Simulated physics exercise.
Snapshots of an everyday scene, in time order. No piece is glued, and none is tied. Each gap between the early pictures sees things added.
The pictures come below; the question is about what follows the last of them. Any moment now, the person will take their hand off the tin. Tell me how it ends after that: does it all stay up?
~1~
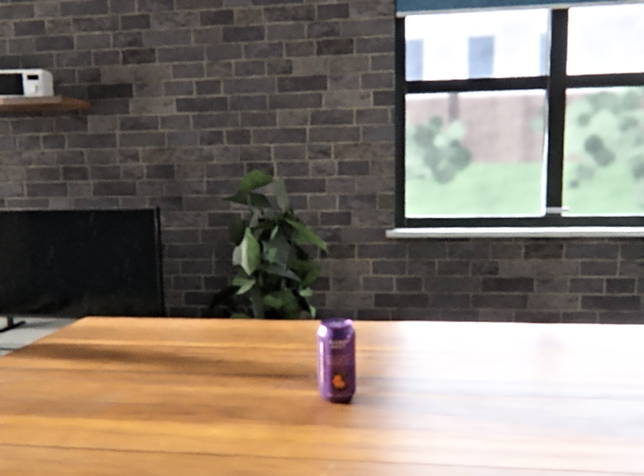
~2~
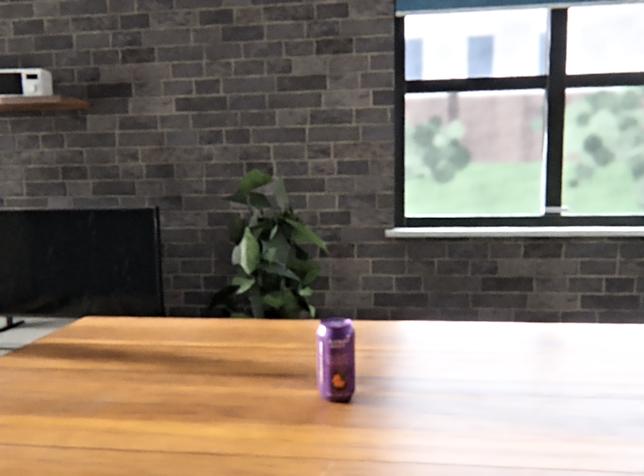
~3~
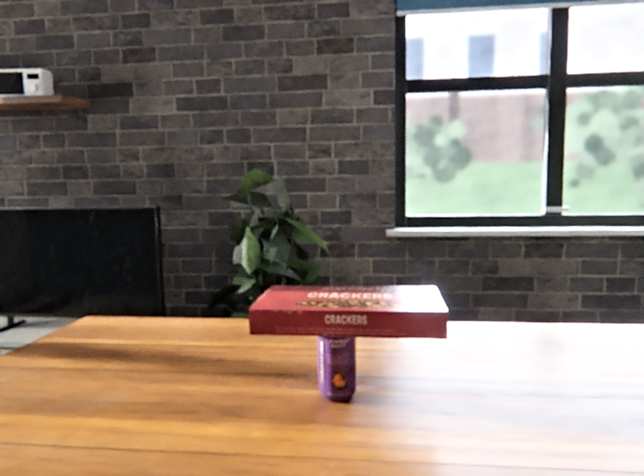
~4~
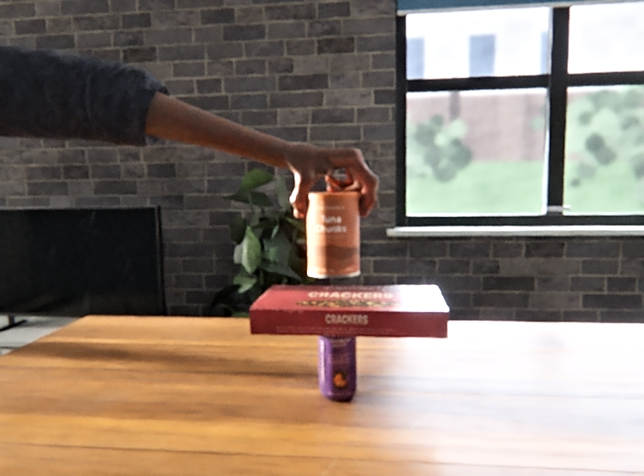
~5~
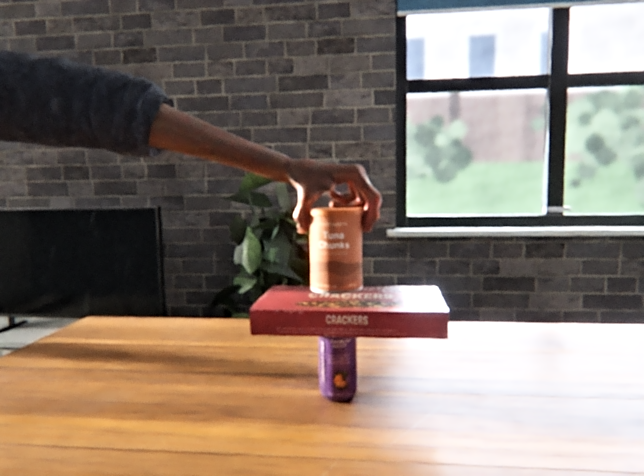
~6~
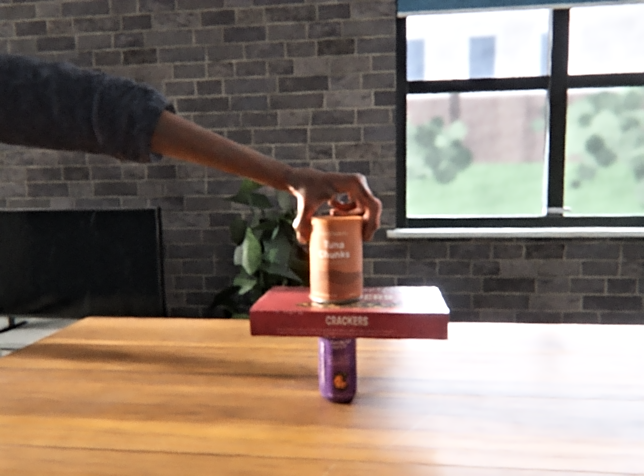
Yes.
Then, 0.20 s on from there, no change.
Then, 0.50 s on from there, orange tin resting near (336, 258).
In the end, all 3 unmoved. At the end, from the last picture's camera, orange tin near (336, 258). The stack stays up.
